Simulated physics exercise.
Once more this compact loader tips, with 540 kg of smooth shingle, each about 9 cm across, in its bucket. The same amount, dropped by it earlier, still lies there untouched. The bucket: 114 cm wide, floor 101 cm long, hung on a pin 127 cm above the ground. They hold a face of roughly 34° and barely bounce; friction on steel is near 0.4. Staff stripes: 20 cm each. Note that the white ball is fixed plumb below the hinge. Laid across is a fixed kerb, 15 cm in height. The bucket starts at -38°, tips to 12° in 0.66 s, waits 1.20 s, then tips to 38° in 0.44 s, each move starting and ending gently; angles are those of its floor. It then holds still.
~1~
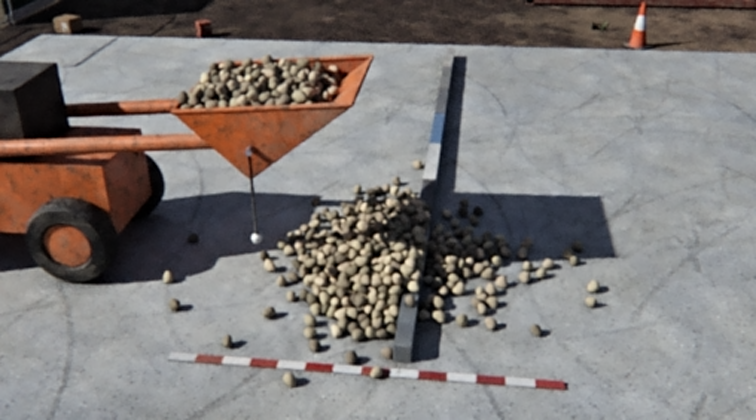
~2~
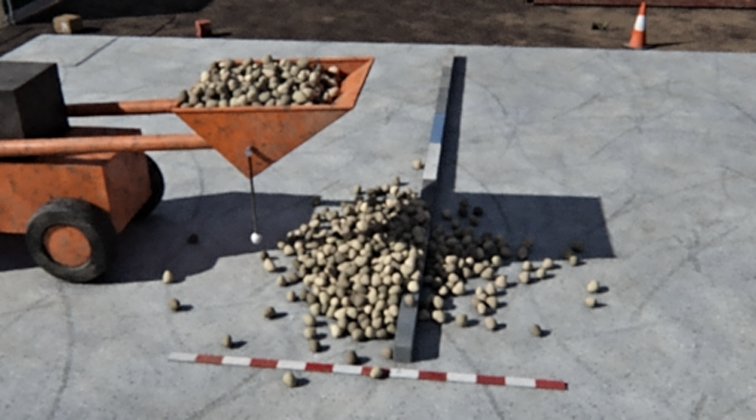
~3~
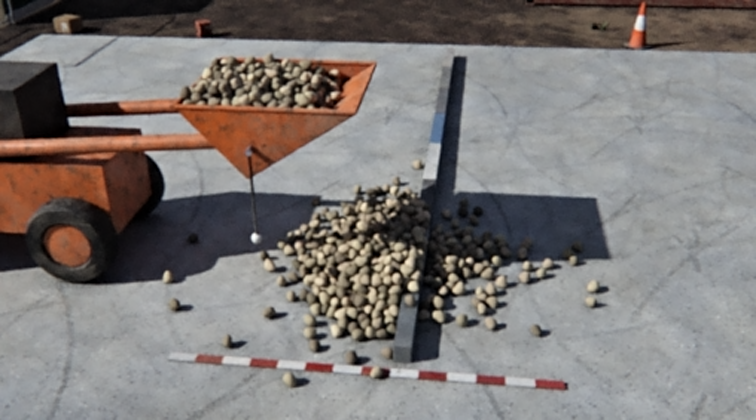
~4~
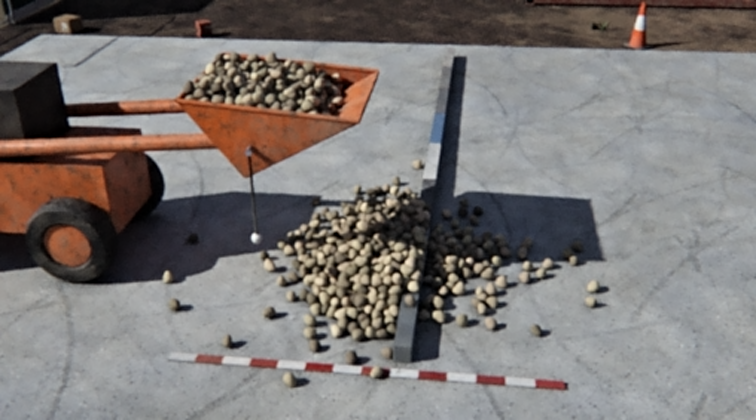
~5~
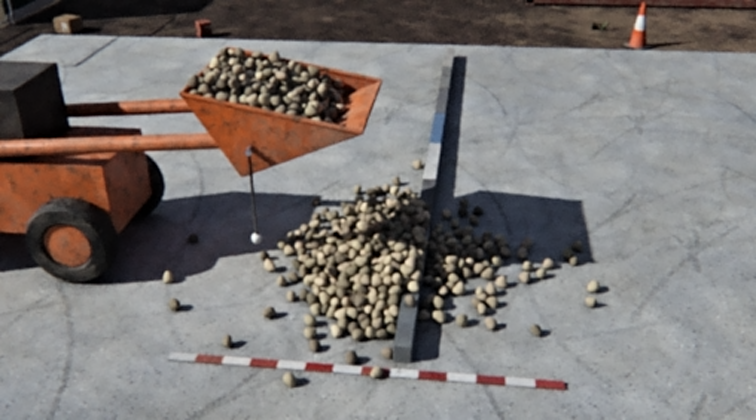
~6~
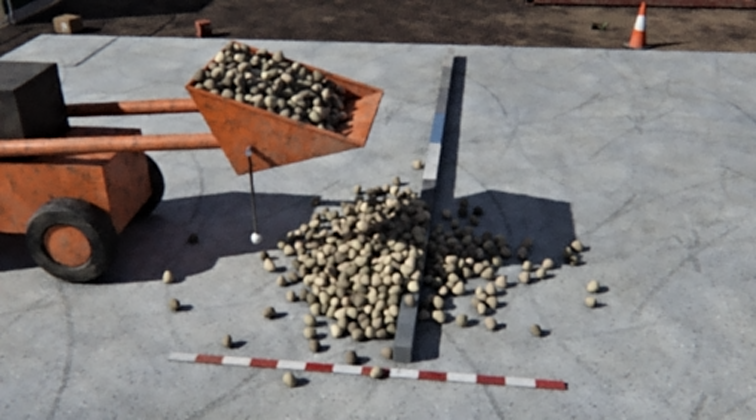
The orange loader's bucket, full of rounded stones, slowly tilts downward to the right.
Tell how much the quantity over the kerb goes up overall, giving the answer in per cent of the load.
It goes up by roughly 43 per cent.
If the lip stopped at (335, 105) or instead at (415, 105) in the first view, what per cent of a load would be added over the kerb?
Some 30 percent, and then 95 percent.
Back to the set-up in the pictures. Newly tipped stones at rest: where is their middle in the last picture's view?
Centre: Approx. (406, 244).
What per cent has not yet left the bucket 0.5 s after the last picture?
Estimate: 100 % remaining inside, roughly.
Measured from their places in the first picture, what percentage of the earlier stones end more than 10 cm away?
Close to 15 in a hundred of them.
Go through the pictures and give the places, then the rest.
The bucket is at -38°, its lip at (352, 105); the top of the load is at (271, 72). The earlier load is highest near (396, 236), 28 cm above ground level, 85 % on this side of the kerb, 16 % over the kerb, in the first frame.
Lip at (353, 107), floor tilted -37°, highest stones at (267, 72), in the second frame.
The bucket is at -34°, its lip at (356, 113); the top of the load is at (253, 70), in the third frame.
The bucket is at -29°, its lip at (359, 122); the top of the load is at (243, 67), in the fourth frame.
The bucket is at -23°, its lip at (362, 133); the top of the load is at (230, 59), in the fifth frame.
The bucket is at -16°, its lip at (364, 145); the top of the load is at (233, 55), in the sixth frame.
Then, 0.2 s after the last picture the floor is at 5°; in per cent of one load, 100 in the bucket, 85 on this side of the kerb, 16 over the kerb; the foremost stones are at (567, 276).
Then, 0.5 s after the last picture the floor is at 12°; in per cent of one load, 99 in the bucket, 86 on this side of the kerb, 16 over the kerb; the foremost stones are at (567, 276).
Then, 2.5 s after the last picture the floor is at 38°; in per cent of one load, 4 in the bucket, 142 on this side of the kerb, 55 over the kerb; the foremost stones are at (599, 267).
Then, 5.2 s after the last picture the floor is at 38°; in per cent of one load, 0 in the bucket, 142 on this side of the kerb, 59 over the kerb; the foremost stones are at (599, 267). Net gain over the kerb, 43.
